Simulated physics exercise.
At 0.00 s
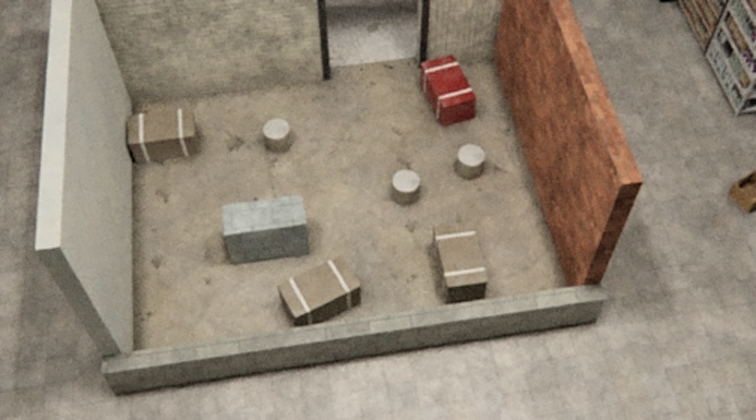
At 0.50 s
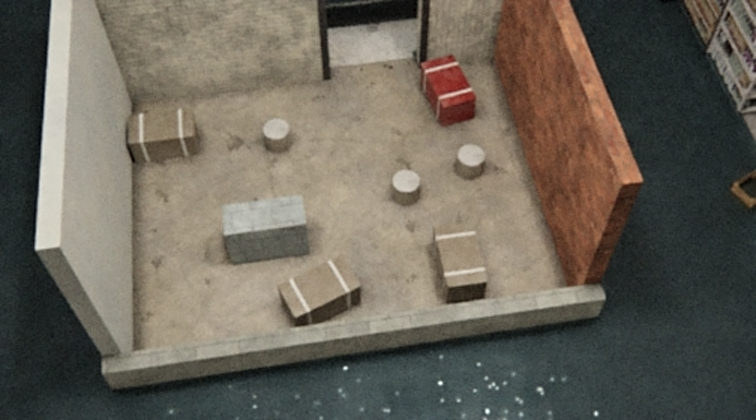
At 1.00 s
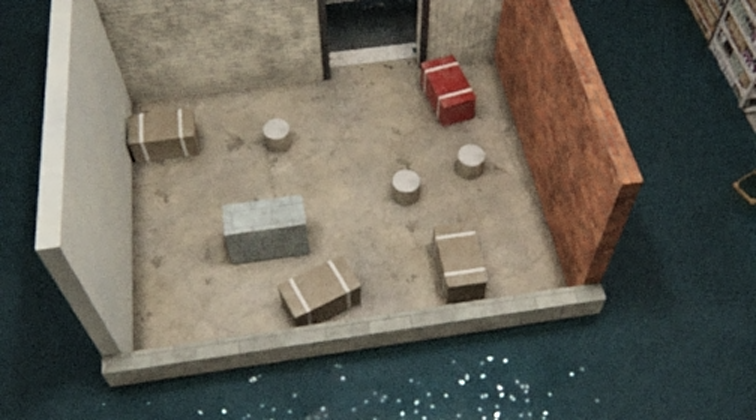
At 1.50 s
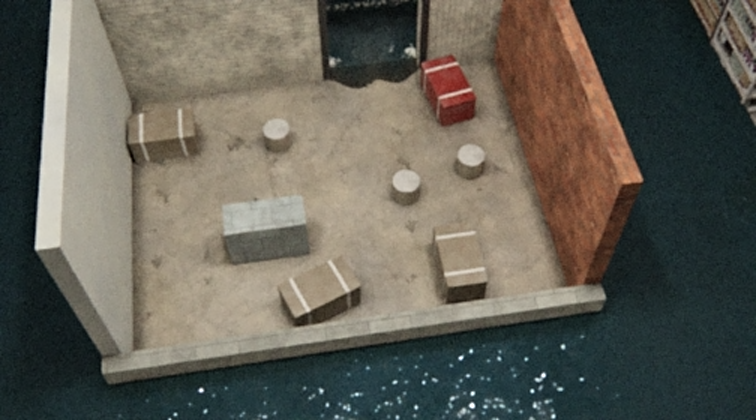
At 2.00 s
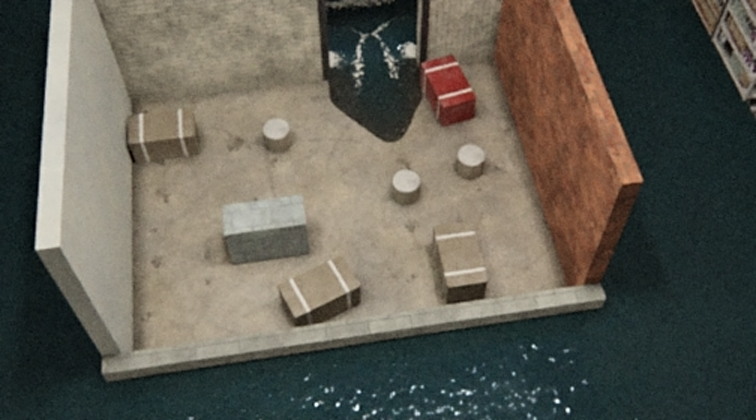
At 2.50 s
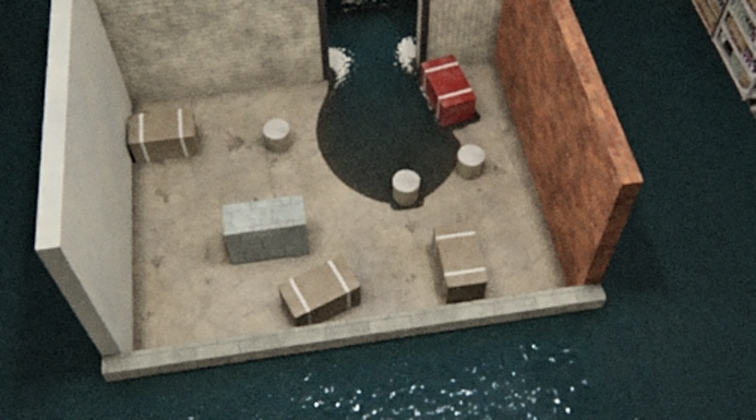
Dark water surrounds the room and spreads through the doorway across the floor inside.
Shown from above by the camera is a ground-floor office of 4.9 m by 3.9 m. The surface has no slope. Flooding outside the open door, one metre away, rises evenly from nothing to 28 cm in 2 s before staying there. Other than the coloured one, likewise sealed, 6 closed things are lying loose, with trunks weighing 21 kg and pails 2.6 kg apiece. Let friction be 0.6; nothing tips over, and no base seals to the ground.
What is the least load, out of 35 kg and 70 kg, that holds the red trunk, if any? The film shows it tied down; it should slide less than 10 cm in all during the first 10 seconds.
Only the heavy option passes.
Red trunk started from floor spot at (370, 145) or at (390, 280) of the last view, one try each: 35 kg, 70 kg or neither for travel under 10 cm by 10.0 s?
In that order: Just the heavier works; just the heavier works.
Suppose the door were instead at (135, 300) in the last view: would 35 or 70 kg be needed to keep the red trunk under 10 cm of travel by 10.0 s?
Then no mass works.
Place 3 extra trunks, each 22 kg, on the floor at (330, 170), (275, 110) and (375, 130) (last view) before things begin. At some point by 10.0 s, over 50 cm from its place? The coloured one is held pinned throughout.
One by one: Too far, not far enough and too far.
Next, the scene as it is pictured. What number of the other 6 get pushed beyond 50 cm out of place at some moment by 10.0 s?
5.
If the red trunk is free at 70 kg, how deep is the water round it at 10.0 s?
14 cm, roughly.
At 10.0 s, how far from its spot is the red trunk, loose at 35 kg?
About 20 cm.
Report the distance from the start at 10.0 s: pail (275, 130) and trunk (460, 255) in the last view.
One is off by 40 cm, the other by 120 cm, in the order asked.
After 3.5 s the red trunk would be 0 cm from its start with 35 kg and 0 cm from its start with 70 kg; 5 cm of water round it then.
After 4.5 s the red trunk would be 0 cm from its start with 35 kg and 0 cm from its start with 70 kg; 5 cm of water round it then.
After 7.0 s the red trunk would be 0 cm from its start with 35 kg and 0 cm from its start with 70 kg; 6 cm of water round it then.
After 10.0 s the red trunk would be 22 cm from its start with 35 kg and 0 cm from its start with 70 kg; 14 cm of water round it then.
